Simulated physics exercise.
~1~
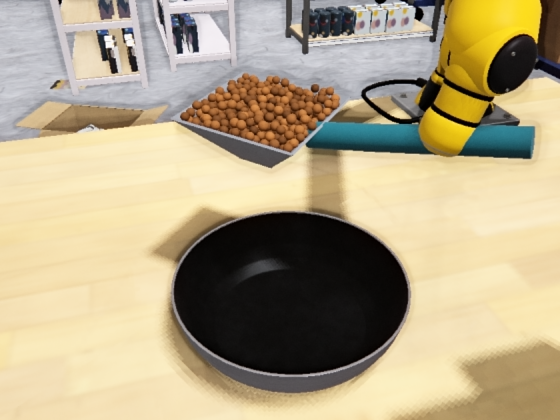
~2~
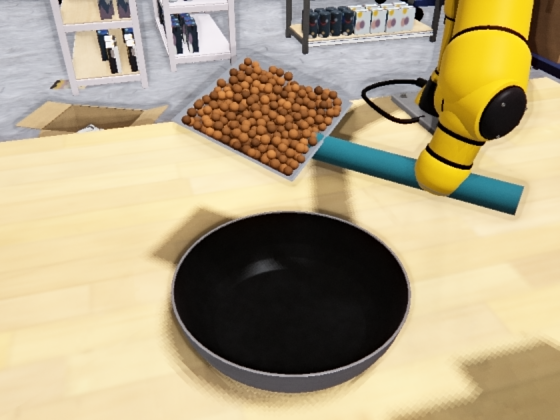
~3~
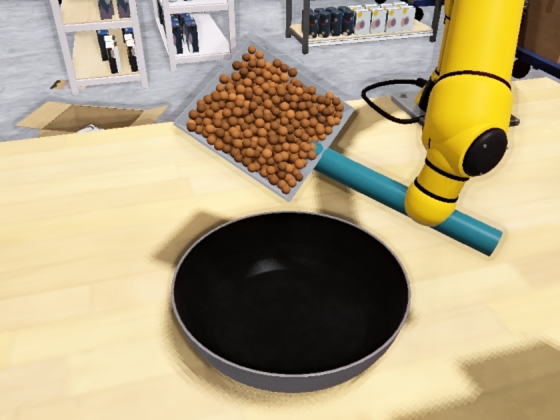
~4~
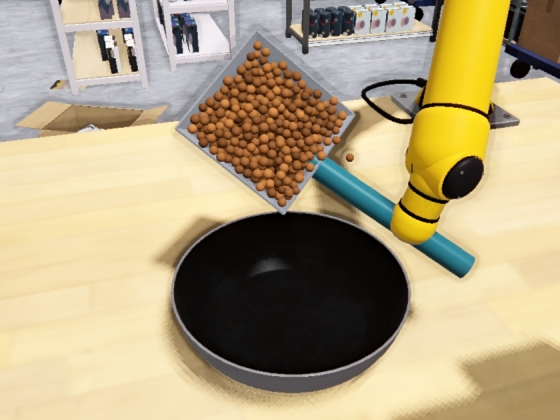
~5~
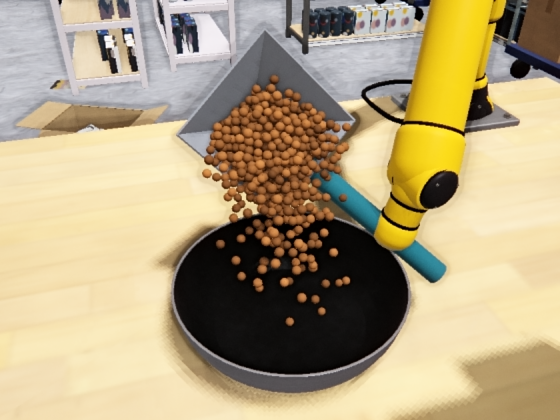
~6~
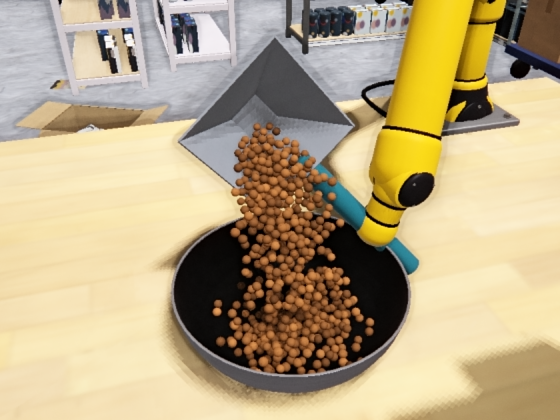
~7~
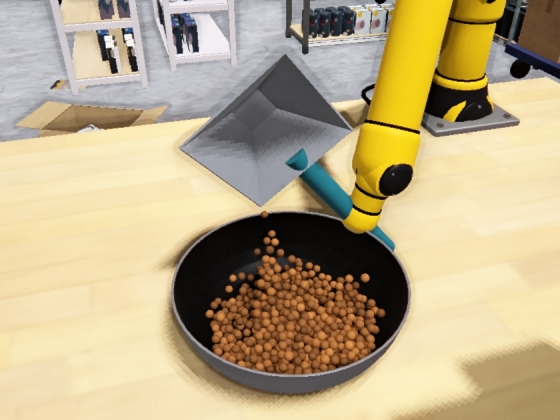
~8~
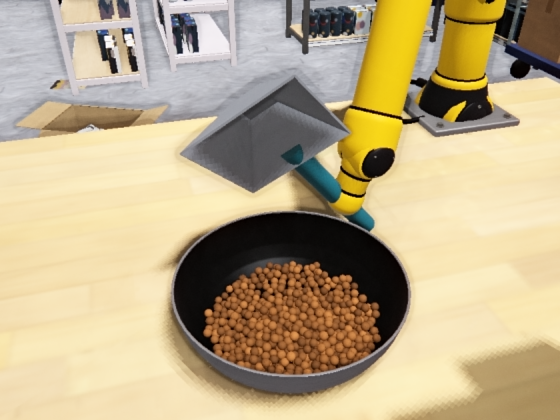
On a pale wooden tabletop in a room with shelves along the back wall, a wide black pan sits still while a yellow robot arm holds a gray scoop by its teal handle. The scoop, heaped with small brown cereal balls, steadily tips toward the pan. At first the balls stay inside, with barely a stray one slipping out near the handle. Then they spill over the lower corner in a thick stream and pile up in the pan. The last few drop as the scoop turns over, leaving it empty above a broad brown mound.
